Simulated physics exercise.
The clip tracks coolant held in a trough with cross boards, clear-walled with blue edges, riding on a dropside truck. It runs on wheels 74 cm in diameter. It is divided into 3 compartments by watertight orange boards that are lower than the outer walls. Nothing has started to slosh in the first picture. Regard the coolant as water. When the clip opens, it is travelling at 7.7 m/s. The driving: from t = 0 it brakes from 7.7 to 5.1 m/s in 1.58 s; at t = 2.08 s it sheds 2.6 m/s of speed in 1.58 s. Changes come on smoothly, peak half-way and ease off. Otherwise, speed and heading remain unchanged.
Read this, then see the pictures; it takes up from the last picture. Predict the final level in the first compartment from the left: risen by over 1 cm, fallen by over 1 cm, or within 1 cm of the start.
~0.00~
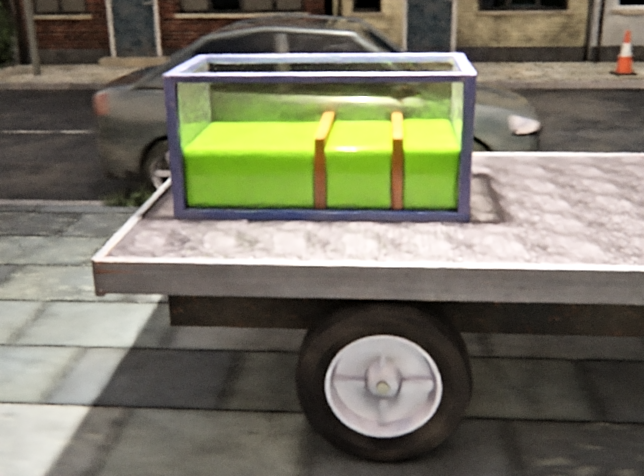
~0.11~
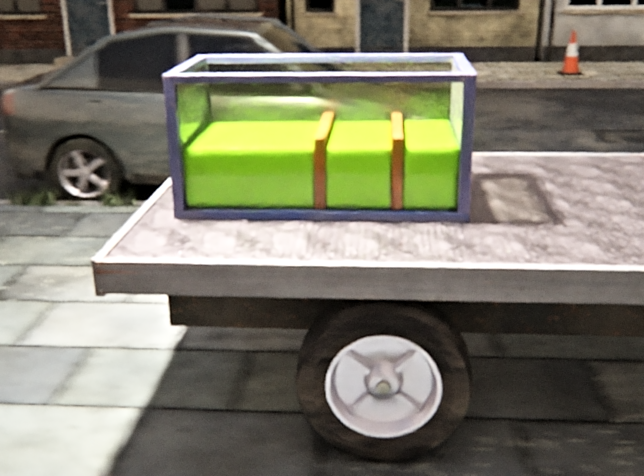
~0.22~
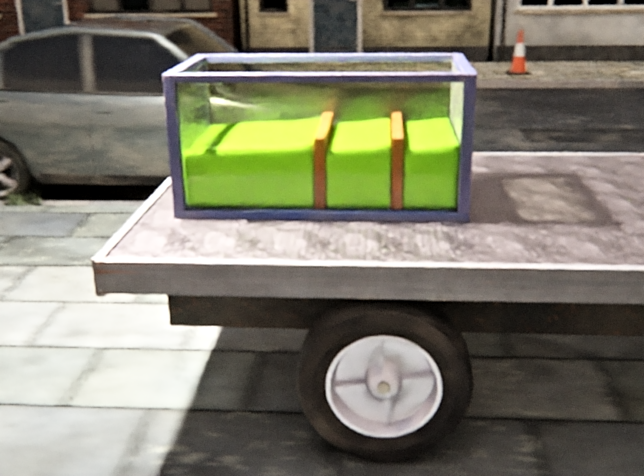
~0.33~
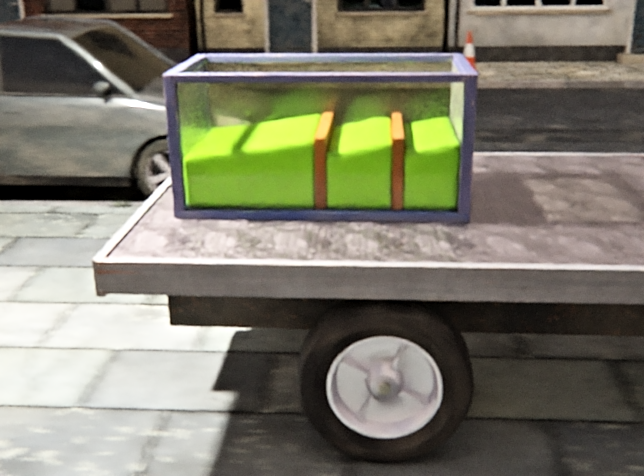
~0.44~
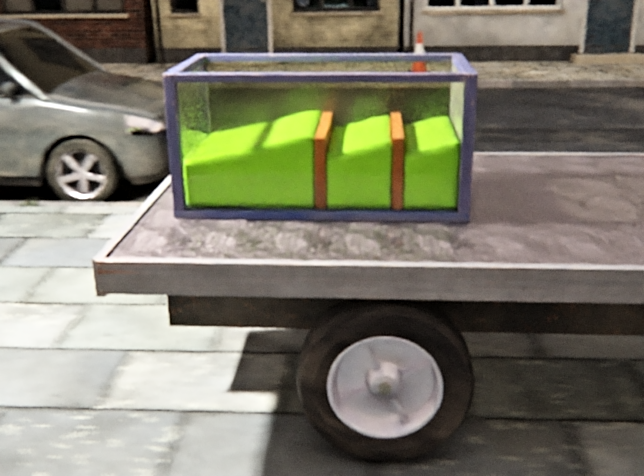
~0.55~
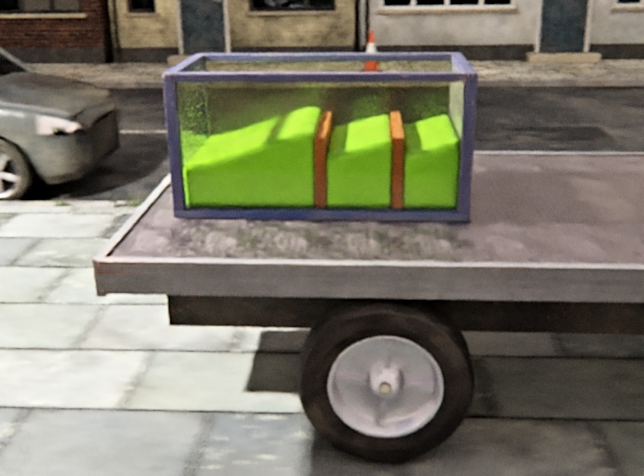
Net result: A drop.
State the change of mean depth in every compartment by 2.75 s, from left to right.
In cm: 2 down, 2 up, 2 up.
By 1.45 s left to right it is 27, 31, 30 cm deep.
By 2.75 s left to right it is 27, 30, 30 cm deep.
By 4.15 s left to right it is 26, 31, 32 cm deep.
By 6.64 s left to right it is 26, 31, 32 cm deep.
